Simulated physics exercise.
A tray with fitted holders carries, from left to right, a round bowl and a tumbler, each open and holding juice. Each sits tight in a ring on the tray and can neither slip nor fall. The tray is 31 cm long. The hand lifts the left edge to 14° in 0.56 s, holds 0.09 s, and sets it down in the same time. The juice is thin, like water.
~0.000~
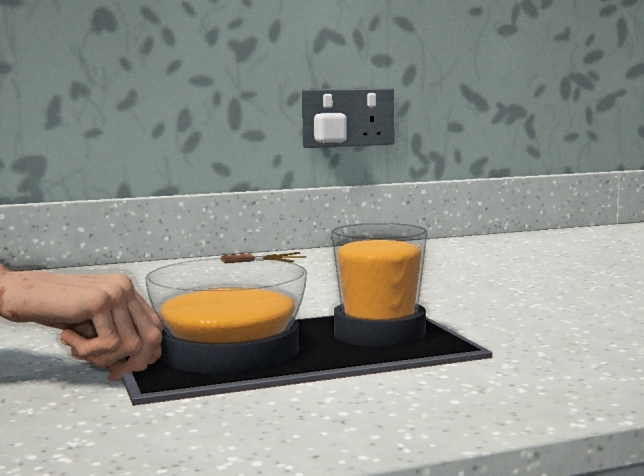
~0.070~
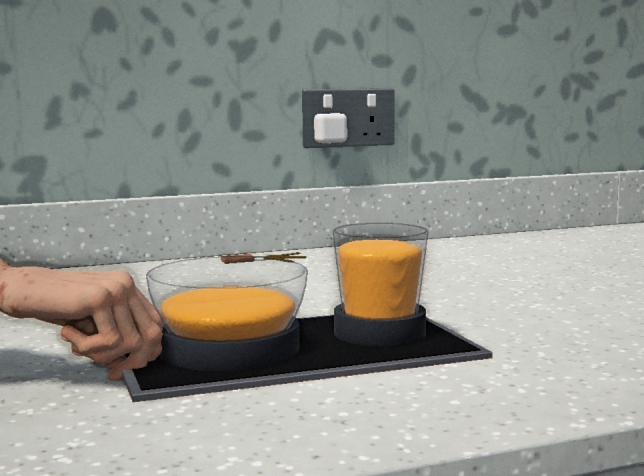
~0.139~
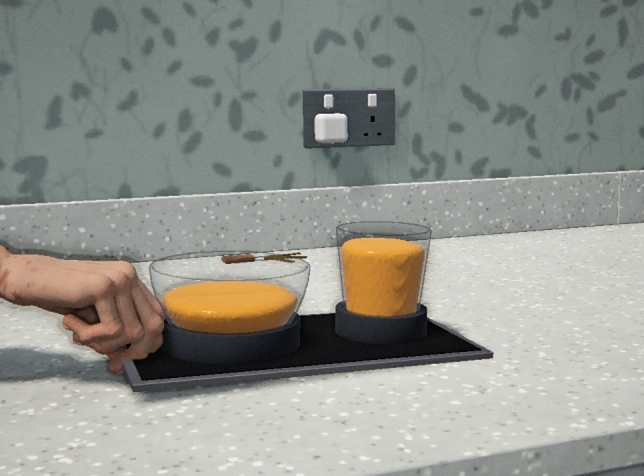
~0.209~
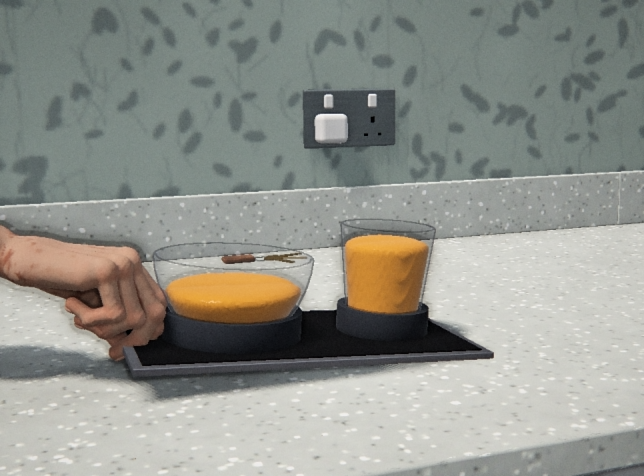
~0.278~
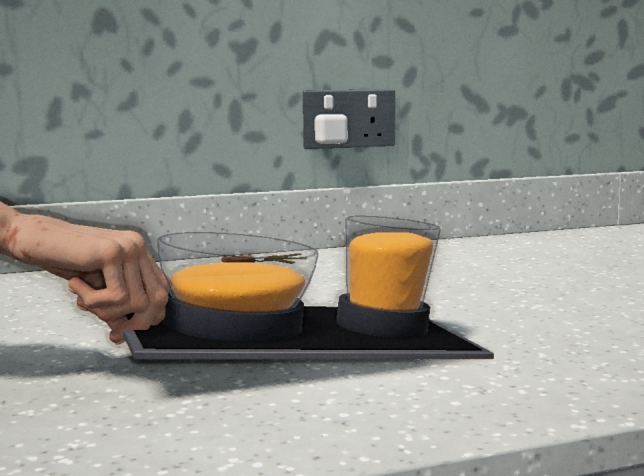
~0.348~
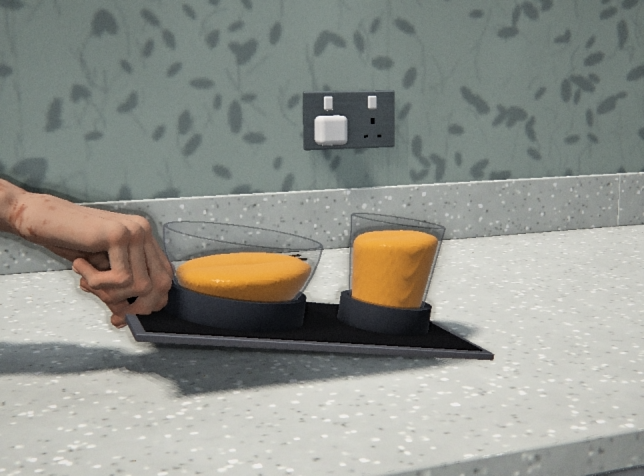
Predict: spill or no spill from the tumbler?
The tumbler stays dry outside.
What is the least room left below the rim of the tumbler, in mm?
Some 6 mm short of it.
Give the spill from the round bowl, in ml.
About 0 ml.
By 0.63 s the slope is 14°; losses from the left are 0, 0 ml.
By 0.90 s the slope is 8°; losses from the left are 0, 0 ml.
By 1.18 s the slope is 0°; losses from the left are 0, 0 ml.
By 1.46 s the slope is 0°; losses from the left are 0, 0 ml.
At rest losses from the left are 0, 0 ml.
